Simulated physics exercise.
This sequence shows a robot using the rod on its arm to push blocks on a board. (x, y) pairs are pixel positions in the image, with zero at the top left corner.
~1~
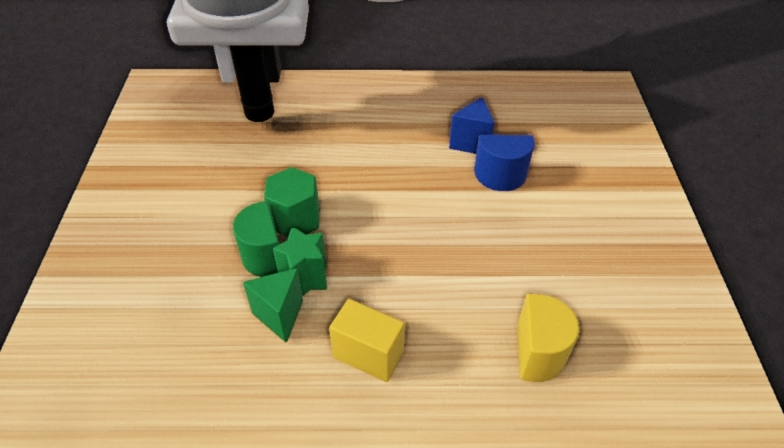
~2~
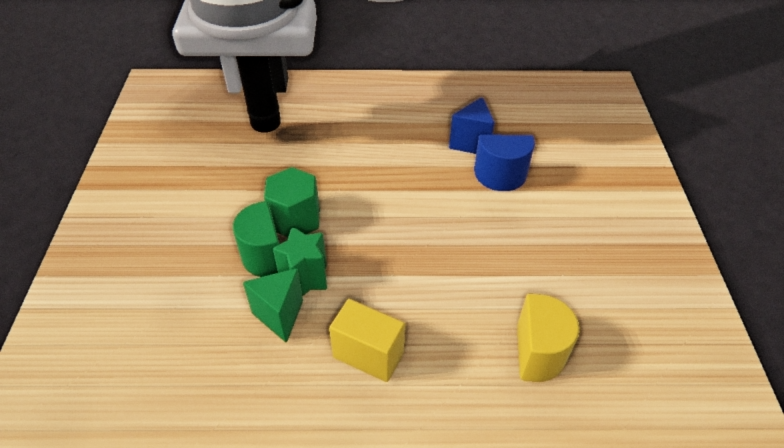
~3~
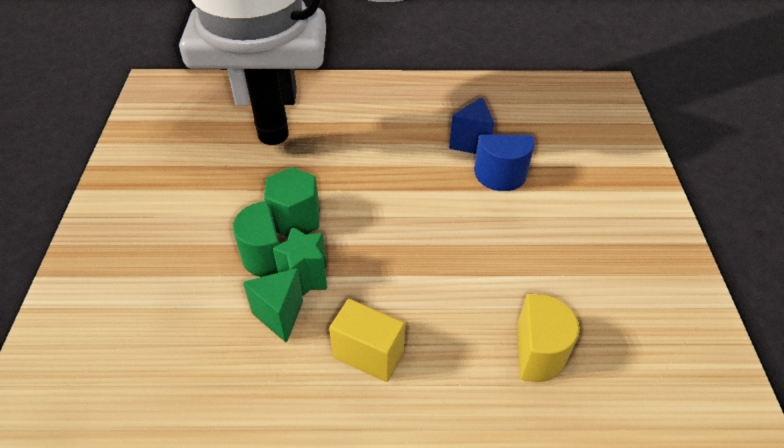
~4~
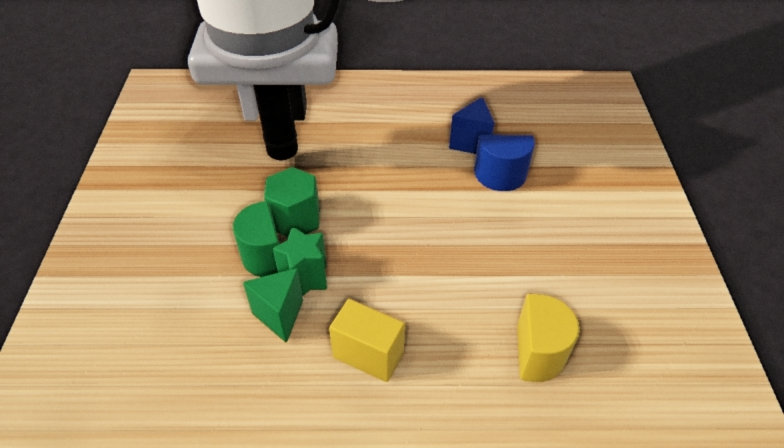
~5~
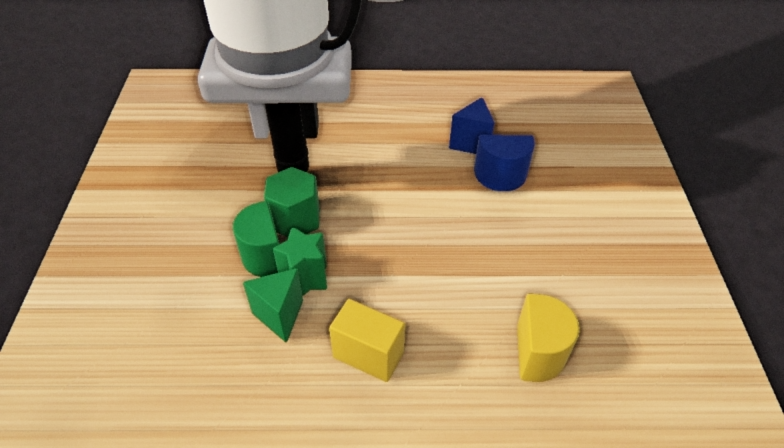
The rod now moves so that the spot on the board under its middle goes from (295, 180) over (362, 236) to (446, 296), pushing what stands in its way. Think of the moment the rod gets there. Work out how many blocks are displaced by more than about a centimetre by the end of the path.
By the end, one block will have moved.
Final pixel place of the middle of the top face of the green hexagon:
The centre of its top face lies at (294, 203).
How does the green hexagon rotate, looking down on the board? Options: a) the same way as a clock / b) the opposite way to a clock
(a)
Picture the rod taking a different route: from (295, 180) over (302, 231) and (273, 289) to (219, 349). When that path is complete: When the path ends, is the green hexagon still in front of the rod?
Yes.
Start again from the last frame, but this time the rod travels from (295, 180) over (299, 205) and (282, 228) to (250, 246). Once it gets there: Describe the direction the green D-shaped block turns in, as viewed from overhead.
From overhead, the rotation is counterclockwise.
The first path, step by step. One third of the way, rod (337, 205); green hexagon (294, 203), turned 50° clockwise.
Two thirds of the way, rod (389, 244); green hexagon (294, 203), turned 50° clockwise.
At the end, rod (448, 285); green hexagon (294, 203), turned 50° clockwise; green star not moved.
